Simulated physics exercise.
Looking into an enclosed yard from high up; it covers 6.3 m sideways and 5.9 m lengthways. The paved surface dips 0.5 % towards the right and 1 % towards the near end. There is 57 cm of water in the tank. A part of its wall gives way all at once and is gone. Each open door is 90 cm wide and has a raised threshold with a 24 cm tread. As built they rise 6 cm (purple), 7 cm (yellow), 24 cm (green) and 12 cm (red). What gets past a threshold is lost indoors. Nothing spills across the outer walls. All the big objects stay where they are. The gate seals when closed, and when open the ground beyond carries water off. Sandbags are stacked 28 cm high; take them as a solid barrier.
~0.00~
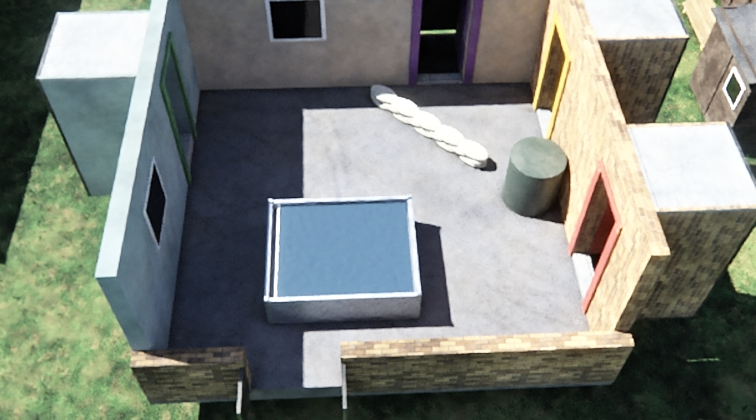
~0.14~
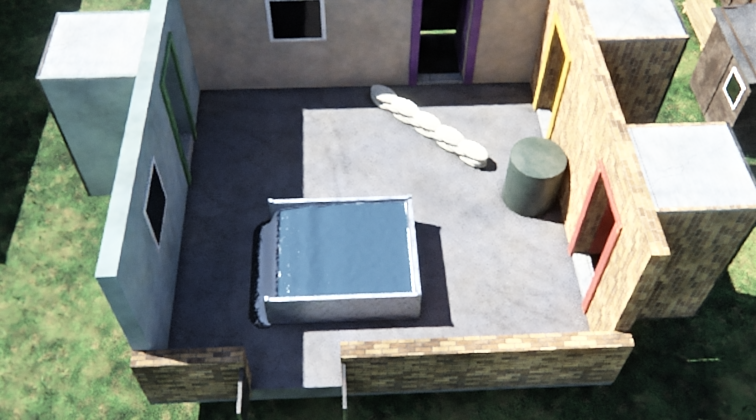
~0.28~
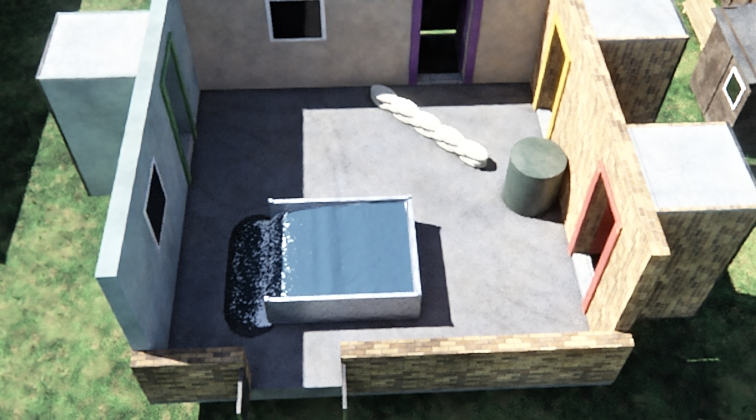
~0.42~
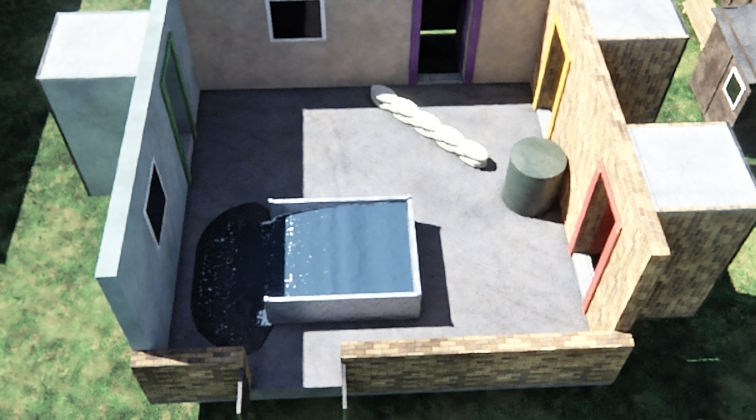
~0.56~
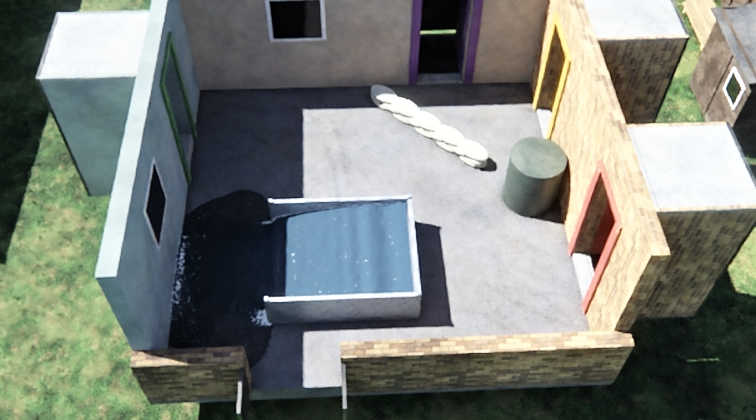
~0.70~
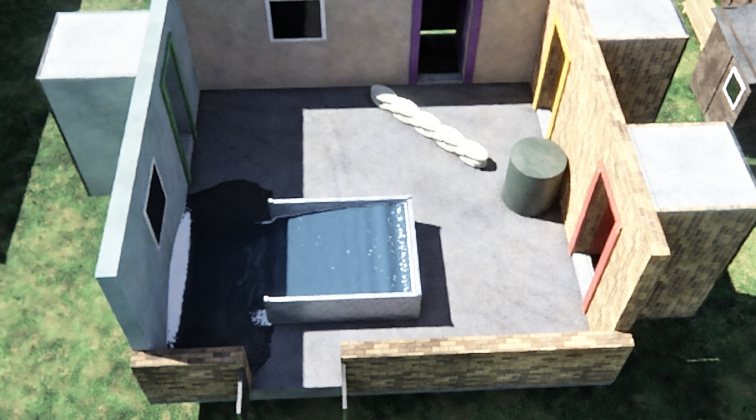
Water burst out of the left side of a rectangular tank in a walled yard, spread in a dark sheet across the grey paving, and splashed against the left wall as the tank's level lowered.
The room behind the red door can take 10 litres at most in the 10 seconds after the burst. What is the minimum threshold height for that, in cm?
Close to 6.5 cm is just enough.
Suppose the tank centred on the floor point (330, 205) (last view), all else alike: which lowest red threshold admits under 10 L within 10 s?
Some 11.0 cm.
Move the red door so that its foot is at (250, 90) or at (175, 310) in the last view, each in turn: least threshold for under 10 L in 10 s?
Roughly 16 and 33 cm.
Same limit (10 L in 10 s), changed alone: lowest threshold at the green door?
Roughly 6.5 cm at green.
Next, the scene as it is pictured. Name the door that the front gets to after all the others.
Last comes the yellow one.
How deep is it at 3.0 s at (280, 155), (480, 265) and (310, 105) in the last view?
About 3, 0 and 2 cm.
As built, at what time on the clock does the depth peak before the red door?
At about 9.0 s.
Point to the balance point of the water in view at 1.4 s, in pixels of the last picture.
Around (285, 274).
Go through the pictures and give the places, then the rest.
The tank at (342, 249) is whole and still, 57 cm deep; the red door at (592, 243) is dry, in the first frame.
Water pours out at (273, 266) and has run 0.2 m, to (256, 319); about 7 cm deep outside, 57 cm at the back, in the second frame.
Water pours out at (274, 267) and has run 0.7 m, to (229, 306); about 10 cm deep outside, 57 cm at the back, in the third frame.
The front is at (197, 311), 1.1 m from the gap at (274, 267); 2.4 m2 of floor is wet, 57 cm left at the back, in the fourth frame.
Water pours out at (274, 267) and has run 1.5 m, to (171, 333); about 7 cm deep outside, 56 cm at the back, in the fifth frame.
Water pours out at (274, 267) and has run 1.6 m, to (187, 200); about 8 cm deep outside, 49 cm at the back; the red door at (592, 243), 4.8 m from the gap, is still 4.9 m from the nearest water, in the sixth frame.
After 1.4 s water covers 15 % of the floor, deepest (44 cm) near (165, 377); it has not reached the red door.
After 3.0 s water covers 40 % of the floor, deepest (30 cm) near (167, 366); it has not reached the red door.
After 10.0 s water covers 90 % of the floor, deepest (12 cm) near (440, 366); 9 cm at the red door, 0 litres in over its 12 cm threshold.
At the red door as built, the water arrived by 4.2 s and peaked near 9 cm at 9.2 s.
Run again over the same 10 s with other heights there, 18 litres in over 5.5 cm, 5 litres over 7.5 cm. The limit of 10 litres is kept from about 6.5 cm up.
